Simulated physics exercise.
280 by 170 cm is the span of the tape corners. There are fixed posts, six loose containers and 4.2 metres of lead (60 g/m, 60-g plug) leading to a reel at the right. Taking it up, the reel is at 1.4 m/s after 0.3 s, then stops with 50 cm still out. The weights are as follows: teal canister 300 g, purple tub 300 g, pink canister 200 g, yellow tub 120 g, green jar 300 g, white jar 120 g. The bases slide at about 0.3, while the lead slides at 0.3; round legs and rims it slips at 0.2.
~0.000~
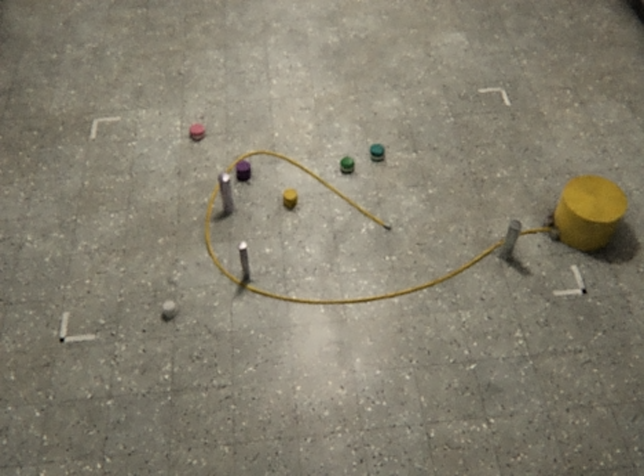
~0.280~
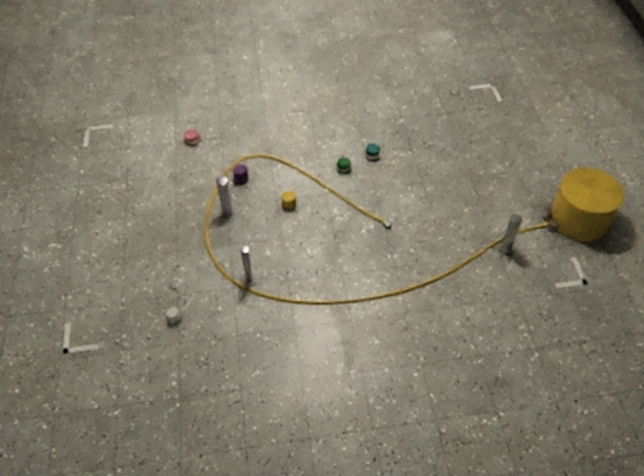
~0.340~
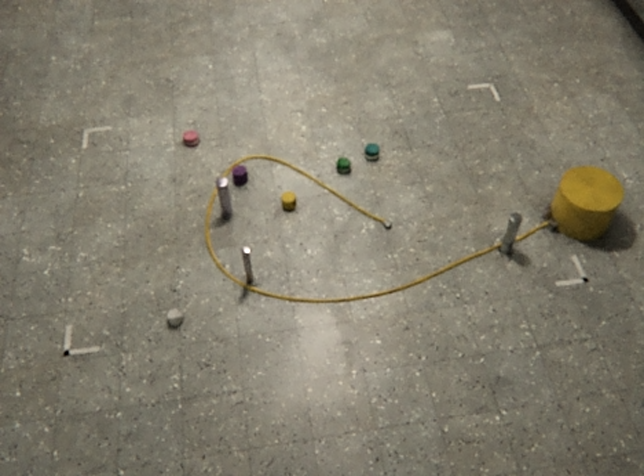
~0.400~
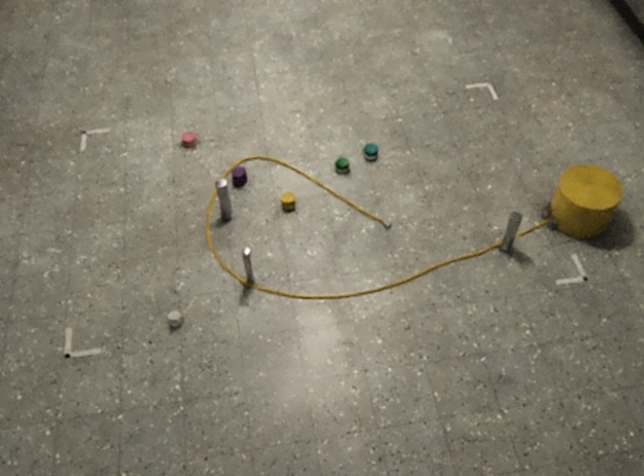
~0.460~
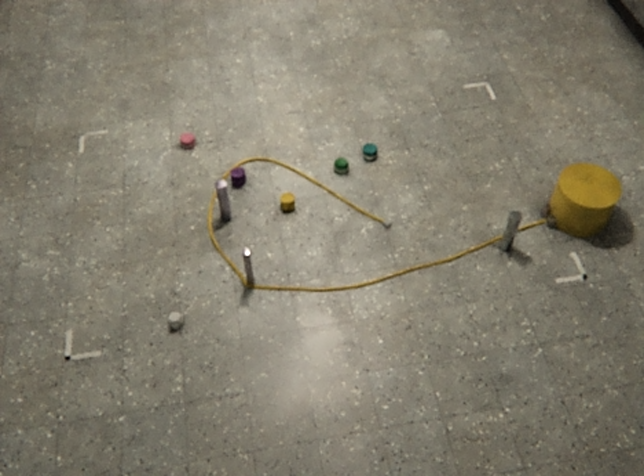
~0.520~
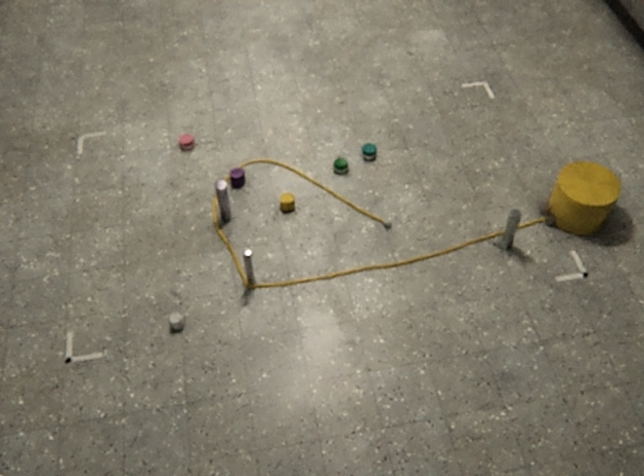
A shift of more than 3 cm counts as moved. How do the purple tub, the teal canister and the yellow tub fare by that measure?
In the end the purple tub finds a new spot; the teal canister has the same spot; the yellow tub has the same spot.
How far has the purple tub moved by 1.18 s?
Roughly: Purple tub 20 cm.
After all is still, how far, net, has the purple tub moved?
Purple tub: 20 cm.
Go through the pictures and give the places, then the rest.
The first frame shows purple tub (243, 165); teal canister (377, 148); yellow tub (290, 194); posts (516, 224) (242, 245) (223, 177); lead runs through (500, 243) (373, 299) (227, 274) (228, 170) (334, 190).
In the second frame, lead runs through (502, 239) (230, 278) (332, 191).
In the third frame, lead runs through (511, 241) (234, 279) (332, 191).
In the fourth frame, lead runs through (517, 236) (239, 278) (331, 191).
In the fifth frame, lead runs through (523, 228) (245, 282) (330, 191).
The sixth frame shows purple tub (237, 173); teal canister (369, 148); yellow tub (287, 198); lead runs through (534, 222) (402, 263) (253, 287) (223, 185) (330, 191).
At 1.2 s, plug at (310, 192); purple tub 19 cm off its start.
At 1.9 s, plug at (236, 338); purple tub 19 cm off its start.
At 2.5 s, plug at (618, 285); purple tub 19 cm off its start at (244, 195).
At 3.2 s, plug at (561, 248); purple tub 19 cm off its start.
At 4.0 s, plug at (541, 220); purple tub 19 cm off its start at (244, 195), yellow tub 1 cm off its start at (286, 199), teal canister 0 cm off its start at (369, 148).
